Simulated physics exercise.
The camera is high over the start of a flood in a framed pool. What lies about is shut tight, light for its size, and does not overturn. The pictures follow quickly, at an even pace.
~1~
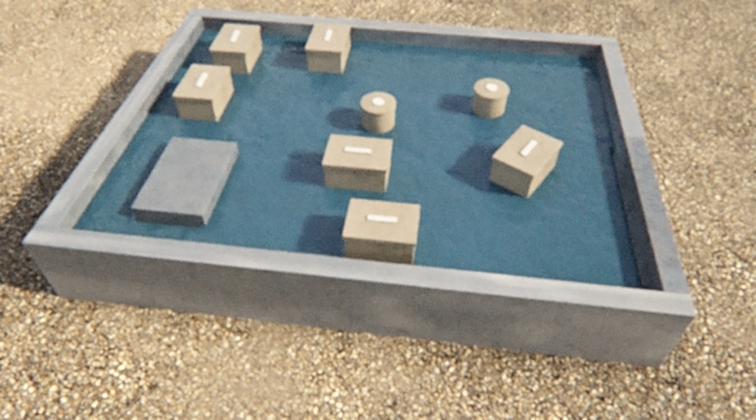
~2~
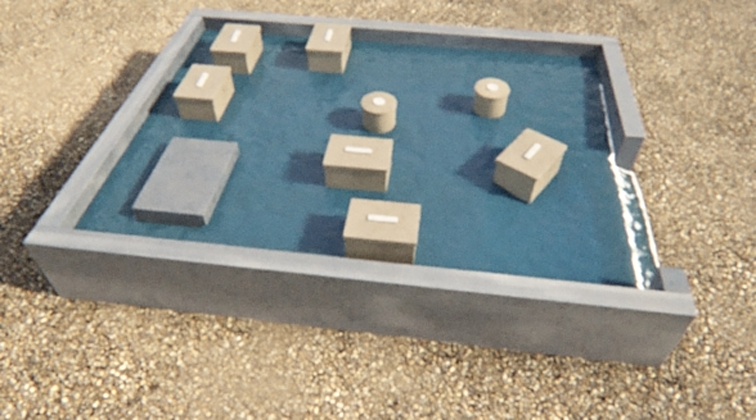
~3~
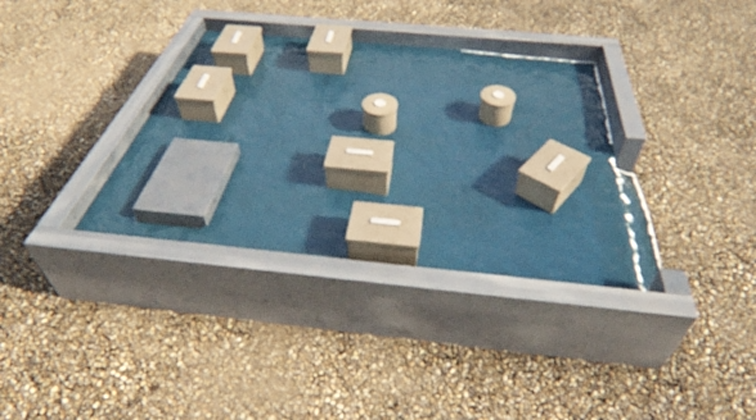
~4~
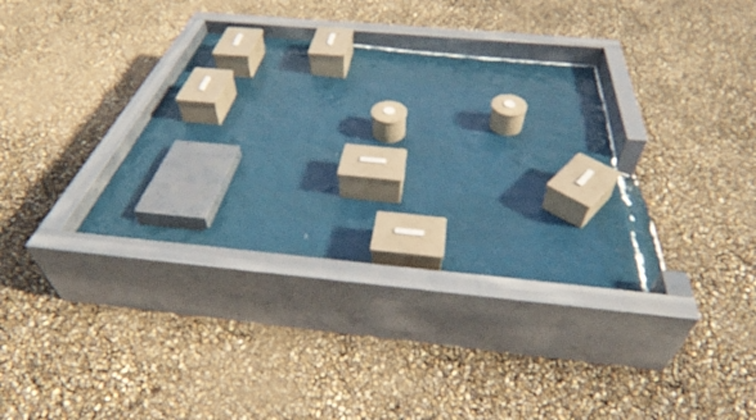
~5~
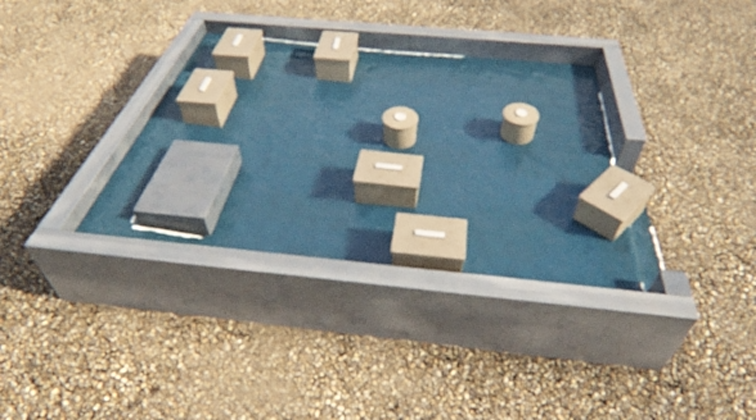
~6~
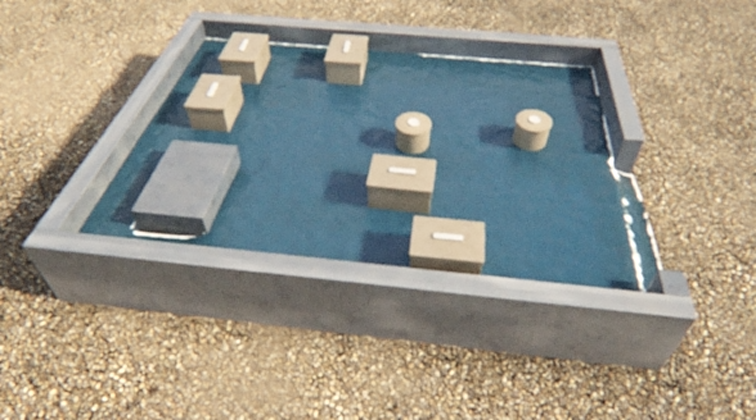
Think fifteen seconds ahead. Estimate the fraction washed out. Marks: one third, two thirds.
That comes to from one to two thirds.
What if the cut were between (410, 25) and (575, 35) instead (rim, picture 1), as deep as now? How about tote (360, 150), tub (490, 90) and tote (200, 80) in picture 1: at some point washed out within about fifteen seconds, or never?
One after the other: Carried outside, gone, no.
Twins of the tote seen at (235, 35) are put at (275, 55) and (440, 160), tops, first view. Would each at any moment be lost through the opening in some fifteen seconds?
As listed: Left behind, carried outside.
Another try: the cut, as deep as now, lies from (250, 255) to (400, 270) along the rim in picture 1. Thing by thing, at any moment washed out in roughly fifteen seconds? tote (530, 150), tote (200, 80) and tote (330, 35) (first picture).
In turn: Yes, stays, stays.
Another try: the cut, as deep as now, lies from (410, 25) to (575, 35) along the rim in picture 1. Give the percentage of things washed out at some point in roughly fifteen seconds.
Some 80 per cent.
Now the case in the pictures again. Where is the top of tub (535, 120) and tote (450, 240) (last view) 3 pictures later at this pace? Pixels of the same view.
Around (583, 148) and (511, 250).
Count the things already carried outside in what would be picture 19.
That makes 3.
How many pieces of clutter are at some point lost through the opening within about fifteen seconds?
I count 5.
A moment on, 1 of 8 are out; 7 afloat.
Next, 3 of 8 are out; 5 afloat.
Later, 5 of 8 are out; 3 afloat.
In the end, 5 of 8 are out; 3 afloat.
